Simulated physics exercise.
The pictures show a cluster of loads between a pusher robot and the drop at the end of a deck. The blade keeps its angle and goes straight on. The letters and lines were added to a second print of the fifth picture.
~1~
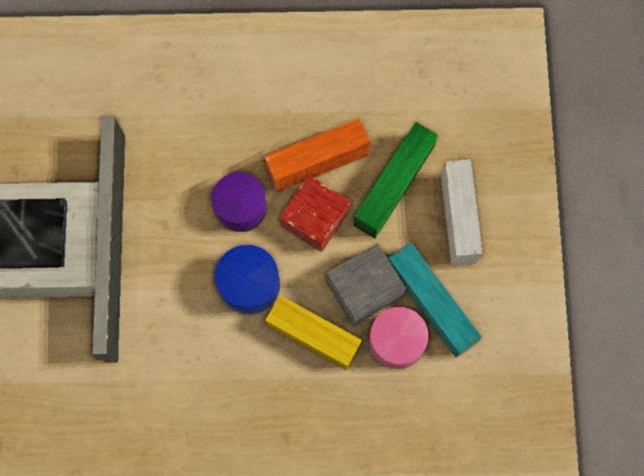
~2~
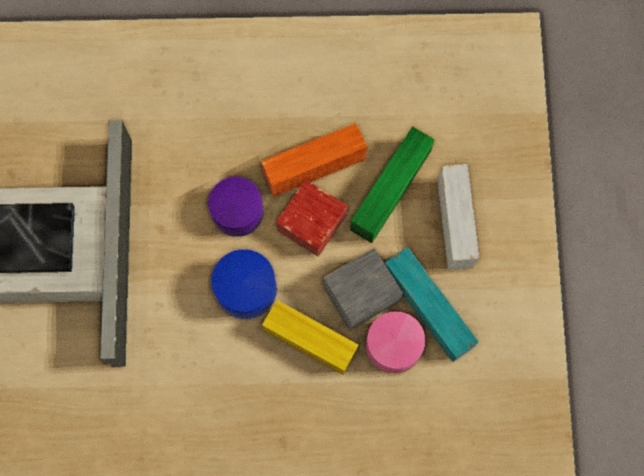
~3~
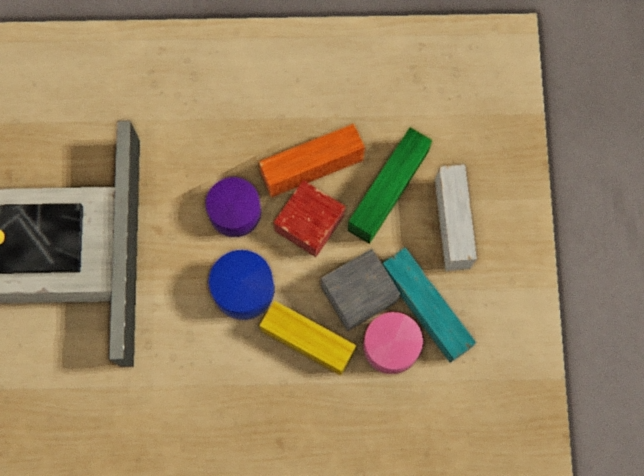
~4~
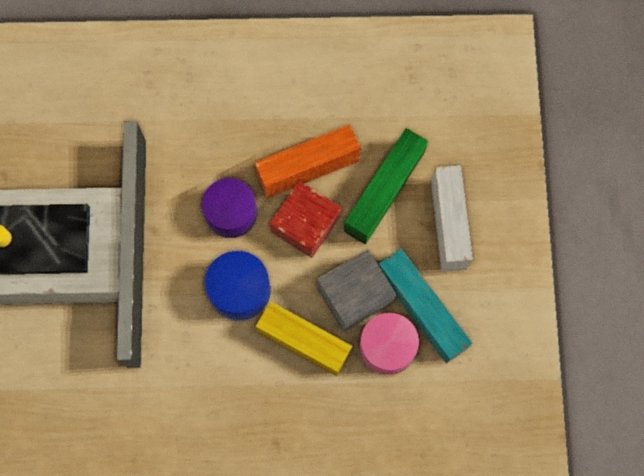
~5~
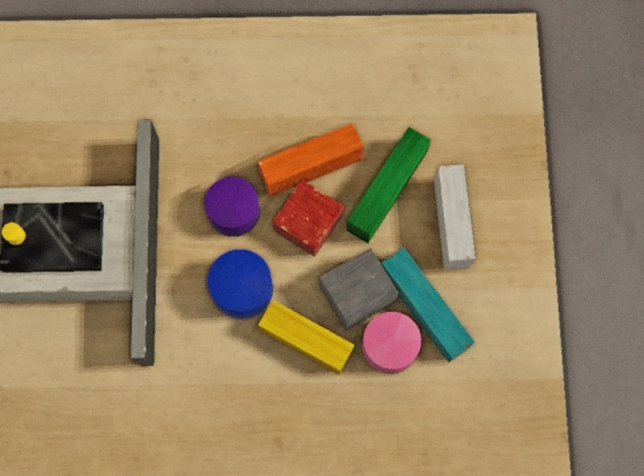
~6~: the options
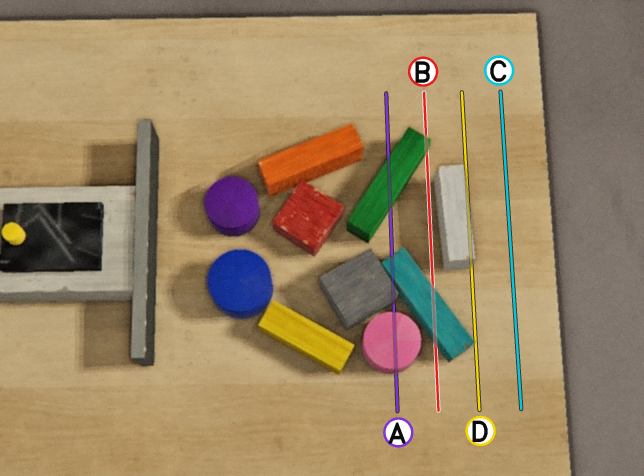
On a wooden deck, a grey pusher robot creeping right towards a cluster of coloured blocks and discs that stay in place.
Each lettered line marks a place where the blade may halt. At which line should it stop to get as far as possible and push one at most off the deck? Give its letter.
No second one falls up to B.
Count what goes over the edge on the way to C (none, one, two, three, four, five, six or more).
By then, six or more.
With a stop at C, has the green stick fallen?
By then, yes.
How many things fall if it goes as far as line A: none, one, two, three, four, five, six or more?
In all, none.
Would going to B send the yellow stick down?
By then, no.
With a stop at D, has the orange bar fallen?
By then, no.
On the copy, A at (392, 246); B at (431, 245); C at (510, 244); D at (470, 245).
On B. First, robot (166, 235); yellow stick (328, 346); green stick (394, 186).
Then, robot (270, 233); white bar (501, 199); turquoise bar (485, 312).
Finally, robot (349, 232); turquoise bar (554, 332); white bar (537, 175); none fallen.
By contrast, A is within the limit but short; C drops six; D drops two.
